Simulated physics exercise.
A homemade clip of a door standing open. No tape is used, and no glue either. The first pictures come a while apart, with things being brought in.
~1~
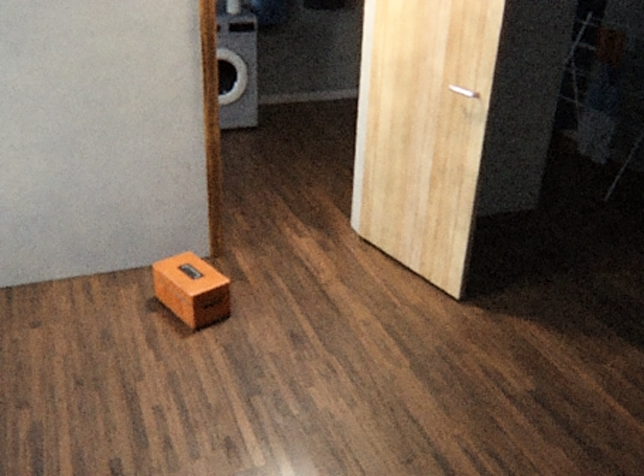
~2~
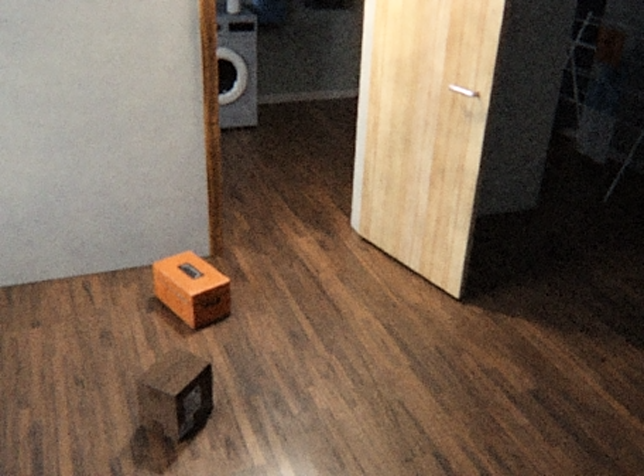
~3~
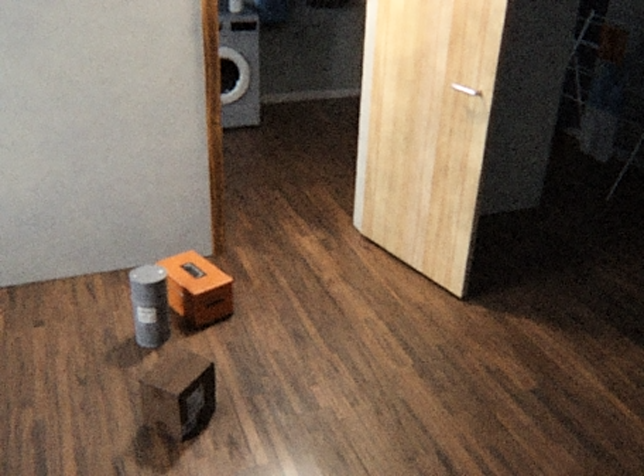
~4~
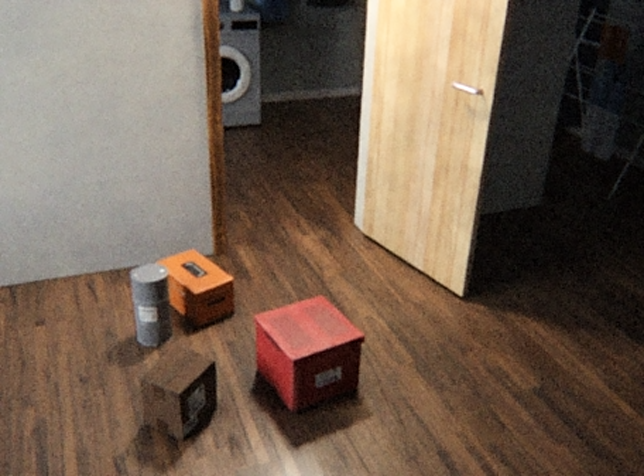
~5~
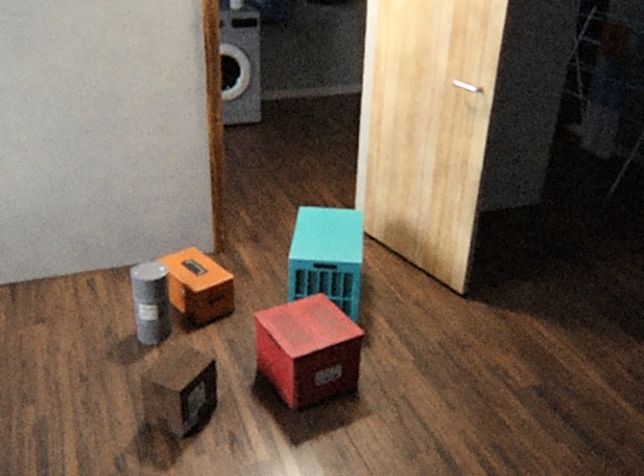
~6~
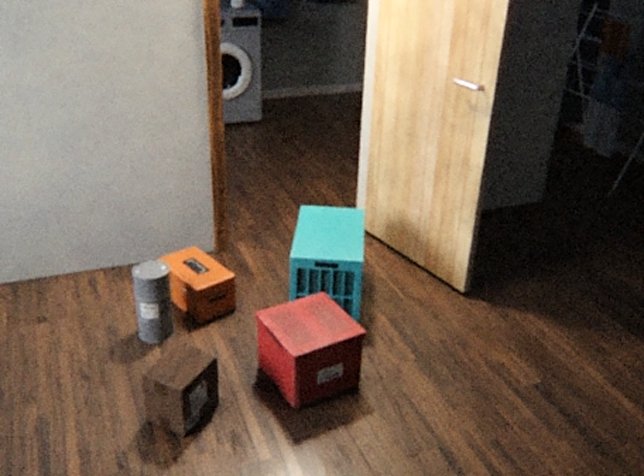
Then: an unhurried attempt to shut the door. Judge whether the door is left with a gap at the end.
The door ends up partly open.
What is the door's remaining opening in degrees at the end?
Open angle: About 65°.
Then, 0.60 s past the last view, open by 90°.
Then, 1.00 s past the last view, open by 72°.
Finally, open by 63°; all 5 still in place. Final places as the last picture's camera would see them, turquoise chest near (324, 263).
